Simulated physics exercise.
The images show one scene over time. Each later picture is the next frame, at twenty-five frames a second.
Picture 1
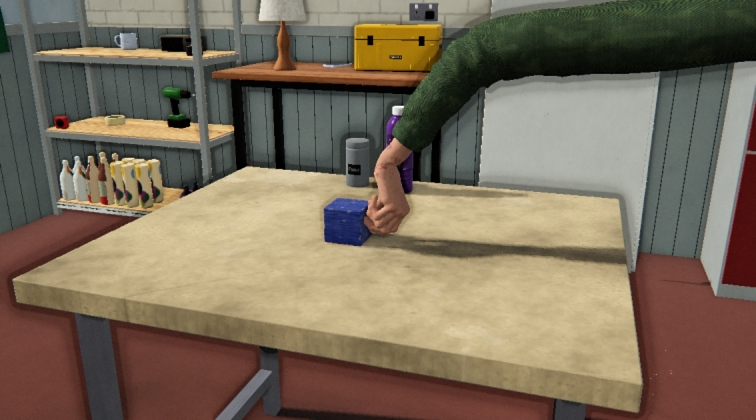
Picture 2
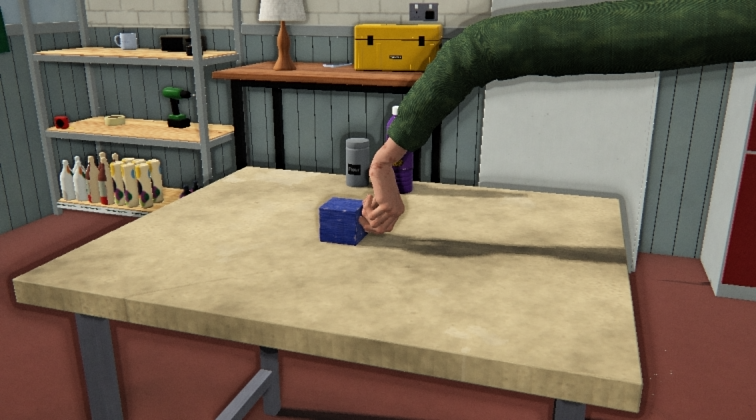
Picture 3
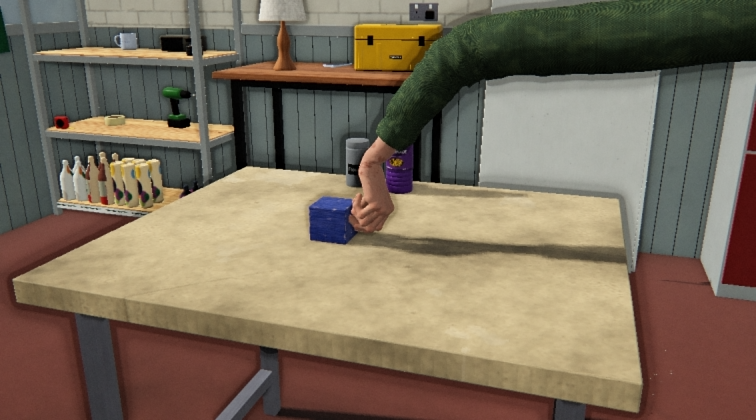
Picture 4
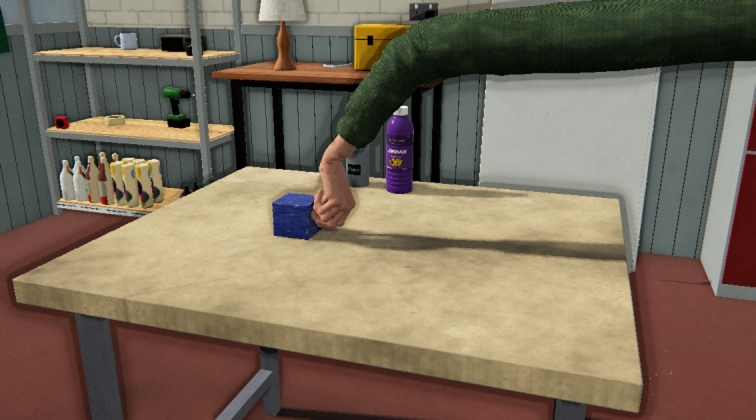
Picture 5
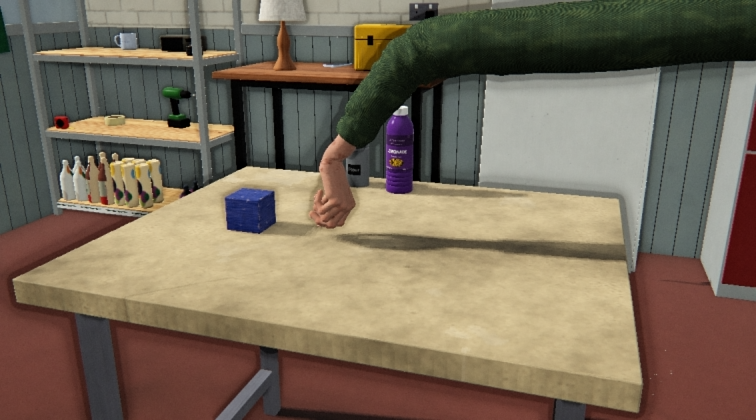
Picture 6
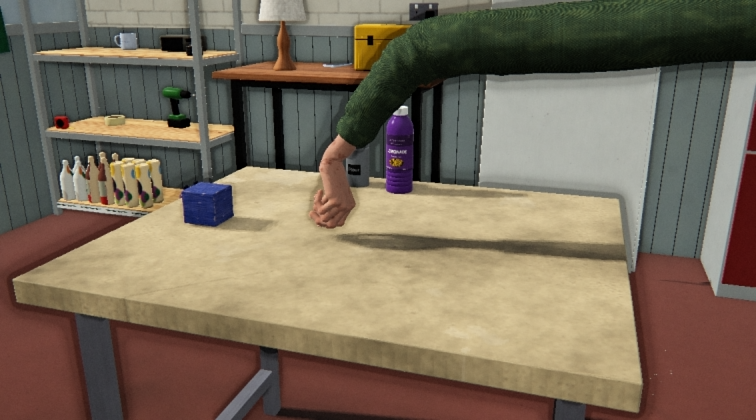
The clip opens on a hand in a green sleeve against the right side of a blue block on a wooden table. The hand pushes the block left, slowly at first and then faster. The hand then stays still while the block slides away from it, farther left across the tabletop.
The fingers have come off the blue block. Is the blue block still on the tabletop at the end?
No.
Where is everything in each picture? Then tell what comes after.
Under the hand; blue block (349, 221), in the first picture.
Under the hand; blue block (344, 221), in the second picture.
Under the hand; blue block (334, 220), in the third picture.
Blue block (298, 216), in the fourth picture.
Blue block (251, 210) moved about its own width, in the fifth picture.
Blue block (208, 204) moved well along, in the sixth picture.
Then, 0.10 s later than the last frame, blue block now off the table.
Then, 0.30 s later than the last frame, things are still on the move.
Then, 0.50 s later than the last frame, as before.
When it is over, off the table, blue block.
